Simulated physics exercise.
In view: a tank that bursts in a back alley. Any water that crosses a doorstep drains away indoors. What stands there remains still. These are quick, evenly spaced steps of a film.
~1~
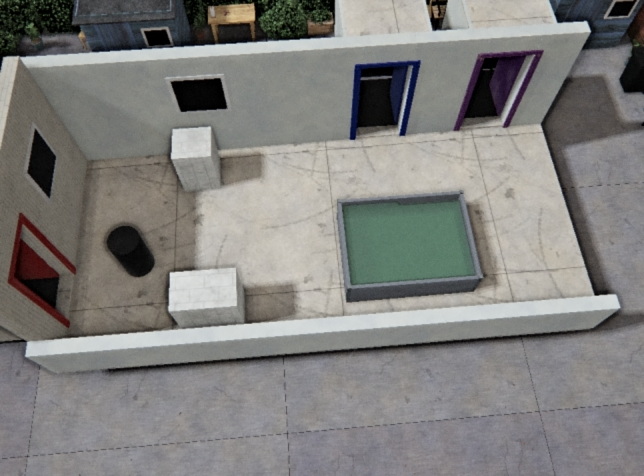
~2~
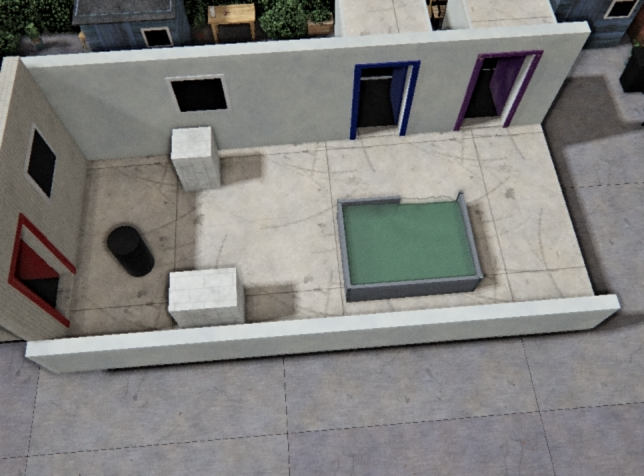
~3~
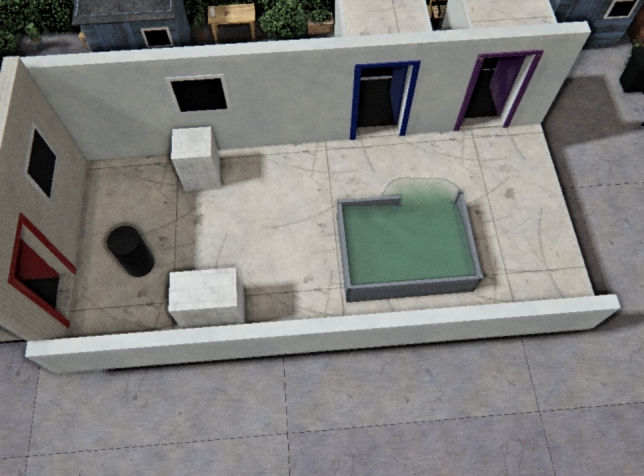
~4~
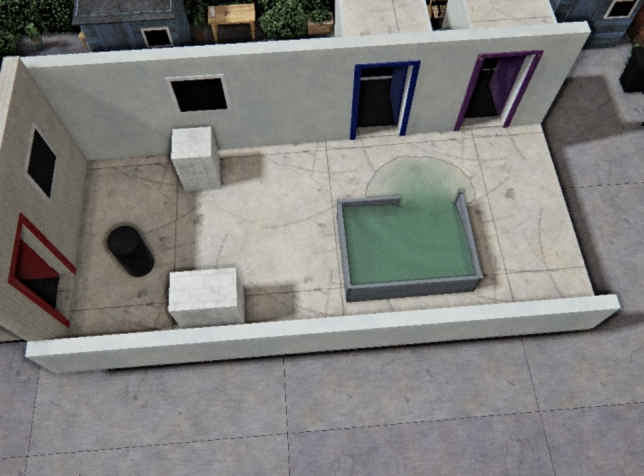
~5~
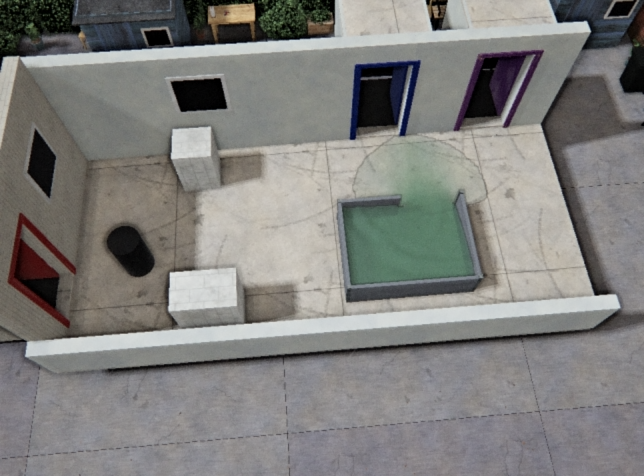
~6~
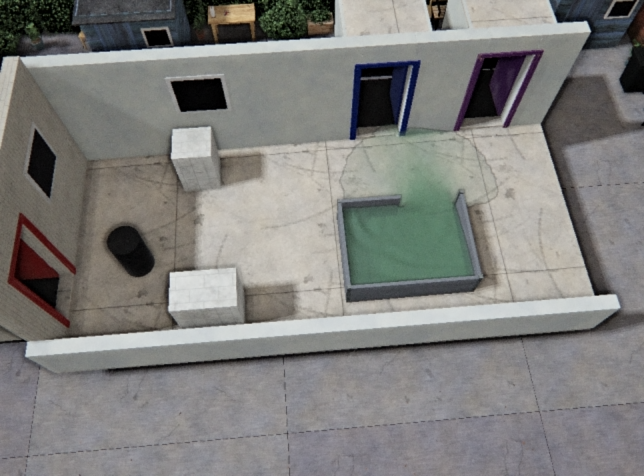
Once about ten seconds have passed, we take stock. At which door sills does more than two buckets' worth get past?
Purple door: Above two buckets, red door: Up to two buckets, blue door: Above two buckets.
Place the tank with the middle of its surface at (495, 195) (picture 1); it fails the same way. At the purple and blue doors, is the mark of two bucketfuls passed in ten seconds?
So, purple surpasses the cutoff, and as for blue, it comes in lower.
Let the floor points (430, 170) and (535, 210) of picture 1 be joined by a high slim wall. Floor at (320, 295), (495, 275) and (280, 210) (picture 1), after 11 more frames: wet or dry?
Reading them off in sequence: Spared, swamped, spared.
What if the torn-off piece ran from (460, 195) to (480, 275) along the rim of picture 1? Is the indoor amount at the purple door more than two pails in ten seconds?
Purple door: Remains below.
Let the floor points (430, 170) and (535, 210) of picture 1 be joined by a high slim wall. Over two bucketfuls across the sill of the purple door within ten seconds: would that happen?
As far as I can tell, the purple door doesn't reach the mark.
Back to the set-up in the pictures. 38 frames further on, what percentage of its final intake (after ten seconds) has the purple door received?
Estimated share: About 95 %.
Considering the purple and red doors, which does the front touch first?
The purple one.
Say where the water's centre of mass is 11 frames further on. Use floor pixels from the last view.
Centre of the water: Near (414, 216).
A moment on, water covers 15 % of the floor; the purple door under two buckets in, the red door not reached, the blue door over two buckets in.
Next, water covers 20 % of the floor; the purple door over two buckets in, the red door not reached, the blue door far over two buckets in.
Then, water covers 30 % of the floor; the purple door over two buckets in, the red door not reached, the blue door far over two buckets in.
Later, water covers 50 % of the floor; the purple door far over two buckets in, the red door not reached, the blue door far over two buckets in.
In the end, water covers 60 % of the floor; the purple door far over two buckets in, the red door under two buckets in, the blue door far over two buckets in.
